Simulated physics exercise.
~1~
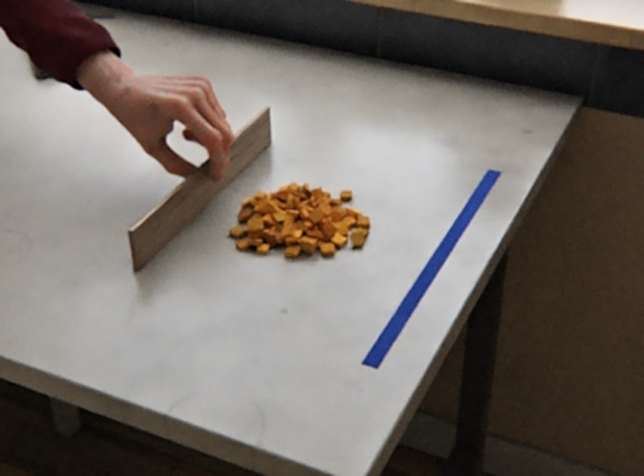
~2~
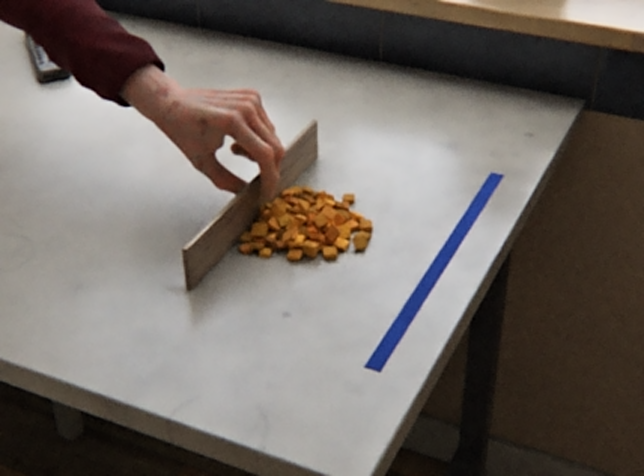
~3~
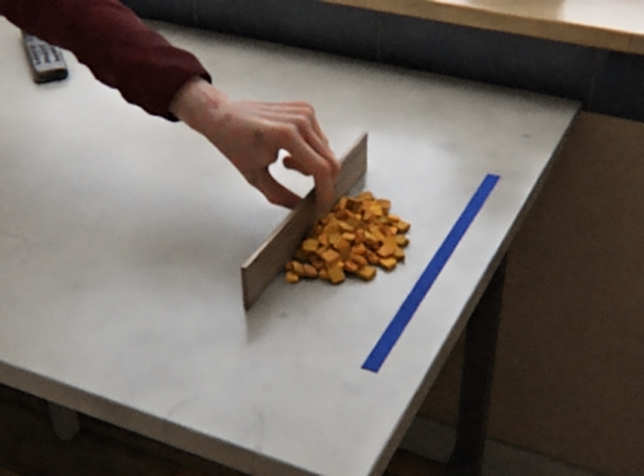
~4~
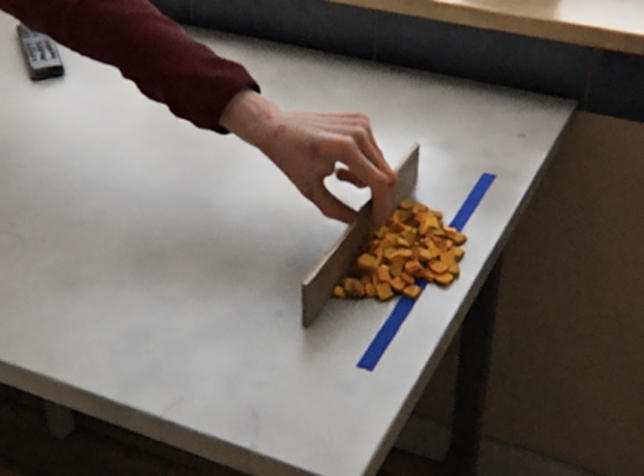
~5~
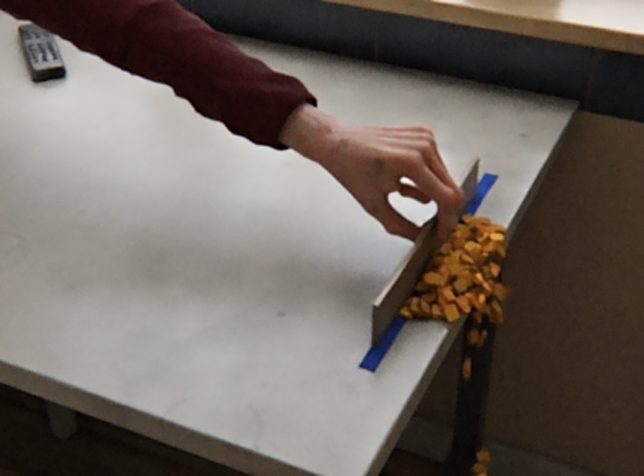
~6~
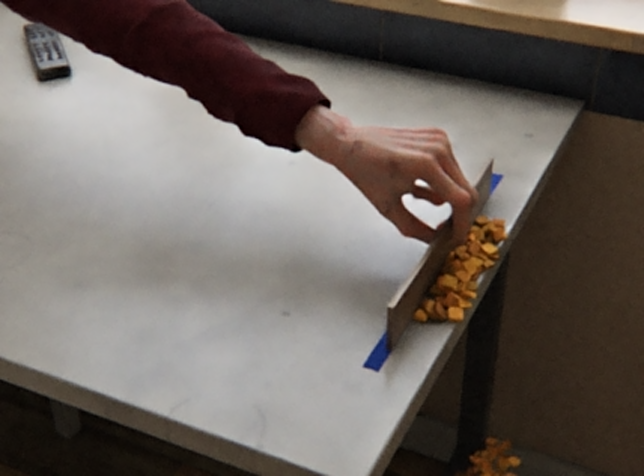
In the video, a hand holding an upright strip of wood pushes a heap of small orange-brown pieces rightward across a pale table and over a blue tape line, stopping at the tape as some pieces fall off the edge and the rest remain on the tabletop.
